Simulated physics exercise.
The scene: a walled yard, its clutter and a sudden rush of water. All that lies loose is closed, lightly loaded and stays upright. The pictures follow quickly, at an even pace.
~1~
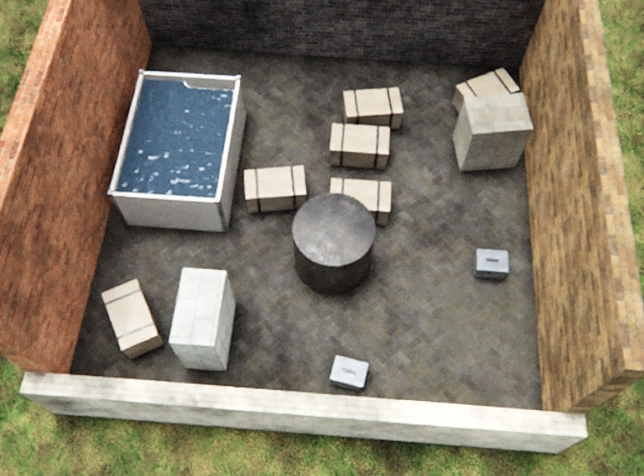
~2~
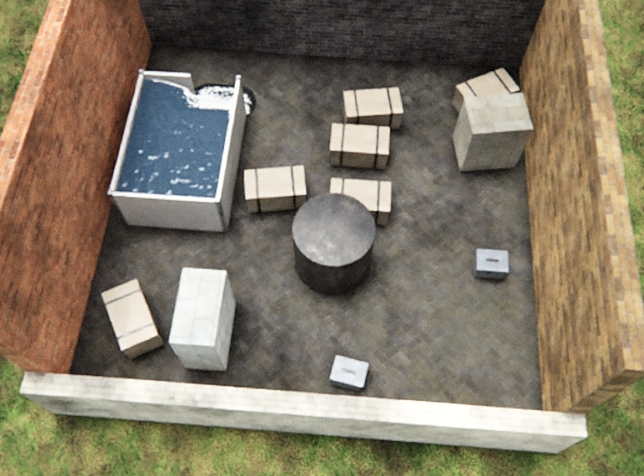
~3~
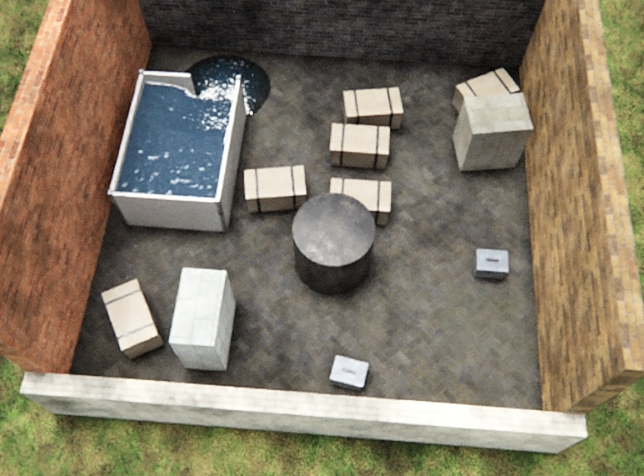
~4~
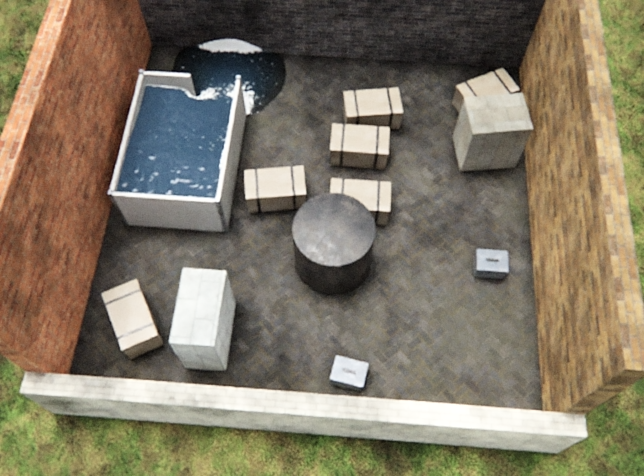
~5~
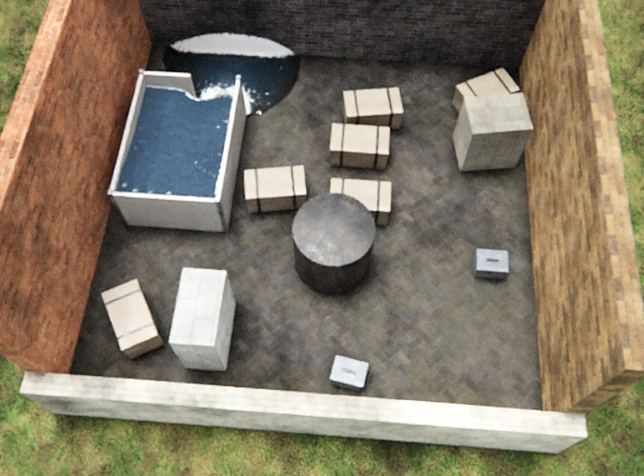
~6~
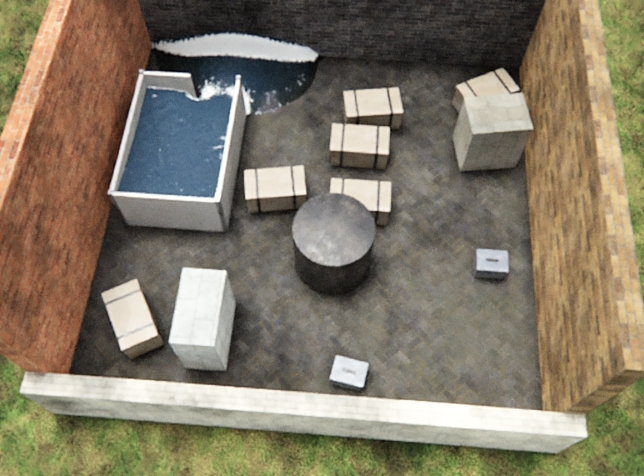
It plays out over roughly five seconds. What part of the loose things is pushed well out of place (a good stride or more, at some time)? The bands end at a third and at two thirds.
It is not even a third.
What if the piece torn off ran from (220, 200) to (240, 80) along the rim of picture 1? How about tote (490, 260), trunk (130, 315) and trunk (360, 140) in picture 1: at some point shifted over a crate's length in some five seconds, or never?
In turn: That far or more, not that far, swept aside.
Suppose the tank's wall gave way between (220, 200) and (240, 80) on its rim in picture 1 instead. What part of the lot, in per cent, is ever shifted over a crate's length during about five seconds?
I make it 90 per cent.
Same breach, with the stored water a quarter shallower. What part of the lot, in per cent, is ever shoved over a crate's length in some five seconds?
Roughly 0 per cent.
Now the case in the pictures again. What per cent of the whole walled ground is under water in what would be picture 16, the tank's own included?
Near 30 in a hundred.
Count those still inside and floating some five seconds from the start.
It comes to 1.
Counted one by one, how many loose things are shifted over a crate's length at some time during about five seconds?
The number is 1.
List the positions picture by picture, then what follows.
A tote at (492, 260), on the bottom; a trunk at (275, 182), on the bottom; 0 of 8 have shifted, in the first picture.
A tote at (492, 260) rests on the ground; a trunk at (275, 182), on the bottom; 0 of 8 have shifted, in the second picture.
A tote at (492, 260), on the bottom; a trunk at (275, 182), on the bottom; 0 of 8 have shifted, in the third picture.
A tote at (492, 260) rests on the ground; a trunk at (275, 182), on the bottom; 0 of 8 have shifted, in the fourth picture.
A tote at (492, 260) rests on the ground; a trunk at (275, 182) rests on the ground; 0 of 8 have shifted, in the fifth picture.
A tote at (492, 260), on the bottom; a trunk at (275, 182) rests on the ground; 0 of 8 have shifted, in the sixth picture.
A moment on, 0 of 8 are well off their spots; 0 afloat.
Next, 0 of 8 are well off their spots; 0 afloat.
Later, 0 of 8 are well off their spots; 1 afloat.
In the end, 1 of 8 are well off their spots, and 1 have been at some point; 1 afloat.
